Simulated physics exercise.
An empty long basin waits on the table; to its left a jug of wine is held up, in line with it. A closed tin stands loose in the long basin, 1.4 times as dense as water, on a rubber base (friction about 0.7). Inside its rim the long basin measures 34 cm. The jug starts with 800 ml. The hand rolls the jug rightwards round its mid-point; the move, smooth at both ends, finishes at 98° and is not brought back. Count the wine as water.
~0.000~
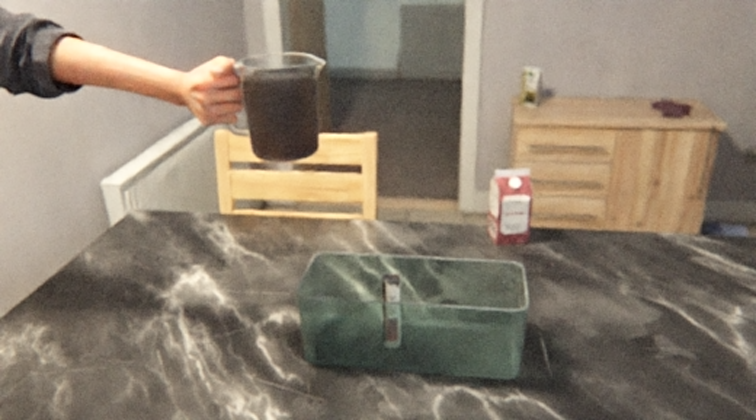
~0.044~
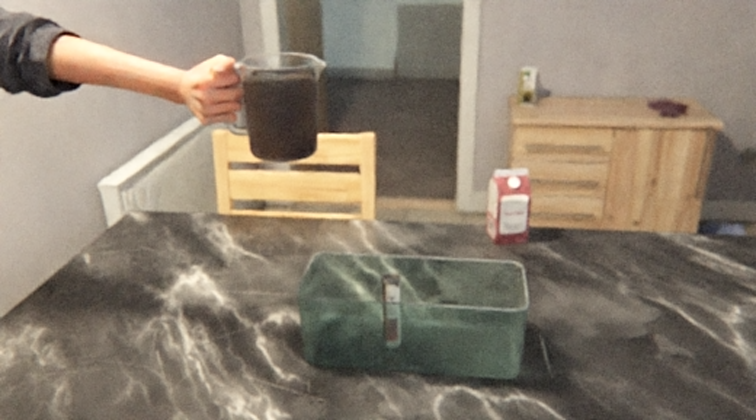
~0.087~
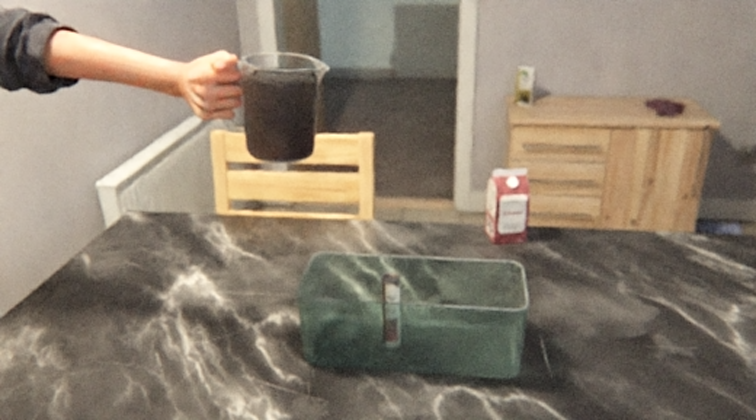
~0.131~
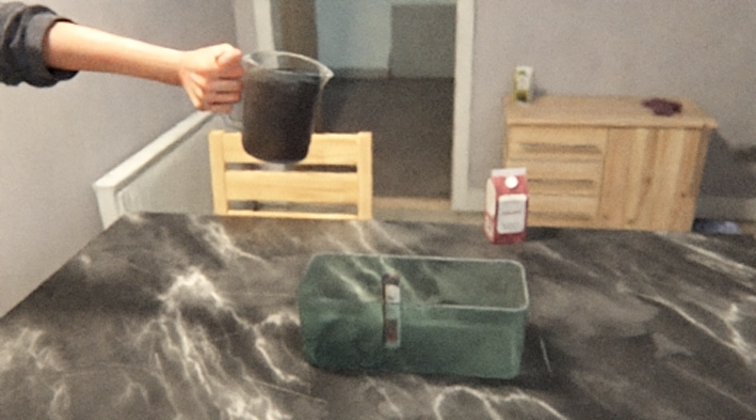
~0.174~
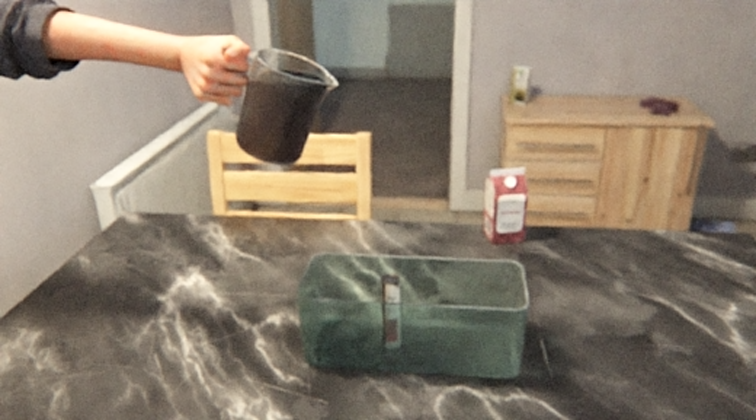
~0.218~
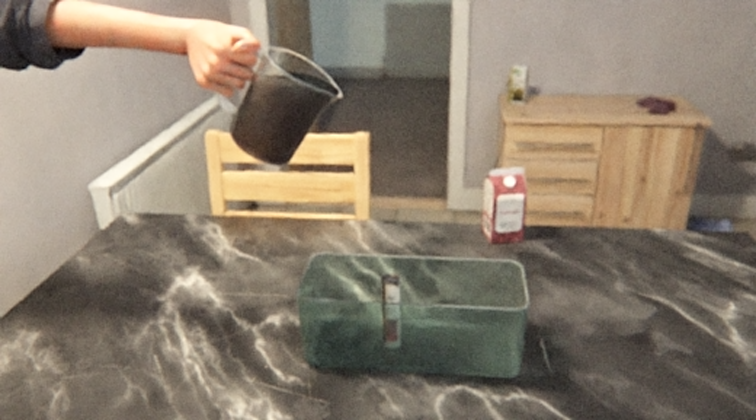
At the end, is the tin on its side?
It remains upright.
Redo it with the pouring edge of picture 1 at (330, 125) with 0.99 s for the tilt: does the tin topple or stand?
Then it goes over.
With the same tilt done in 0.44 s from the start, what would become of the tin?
Then it keeps standing.
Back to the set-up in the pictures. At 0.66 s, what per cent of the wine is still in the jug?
About 26 per cent.
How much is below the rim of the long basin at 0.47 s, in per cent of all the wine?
Near 1 in a hundred.
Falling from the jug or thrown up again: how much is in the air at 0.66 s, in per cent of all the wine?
About 36 per cent.
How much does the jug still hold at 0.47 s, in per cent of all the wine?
Near 64 in a hundred.
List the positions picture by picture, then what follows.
The first frame shows tilt 0°; pouring edge (325, 62); surface from (247, 74) to (316, 75); the long basin's rim runs from (306, 274) to (526, 286); the tin's top is at (391, 281).
The second frame shows tilt 2°; pouring edge (326, 64); surface from (247, 74) to (317, 75).
The third frame shows tilt 6°; pouring edge (329, 68); surface from (248, 72) to (318, 77).
The fourth frame shows tilt 13°; pouring edge (333, 75); surface from (250, 73) to (322, 80).
The fifth frame shows tilt 22°; pouring edge (338, 84); surface from (251, 86) to (329, 83).
The sixth frame shows tilt 32°; pouring edge (342, 96); surface from (247, 96) to (336, 87).
After 0.47 s the tilt is 92° and 64 per cent is still to pour; the tin stands where it began.
After 0.66 s the tilt is 98° and 26 per cent is still to pour; the tin stands where it began.
After 0.85 s the tilt is 98° and 8 per cent is still to pour; the tin stands where it began.
After 1.06 s the tilt is 98° and 2 per cent is still to pour; the tin stands where it began.
In the end the tin stands where it began.
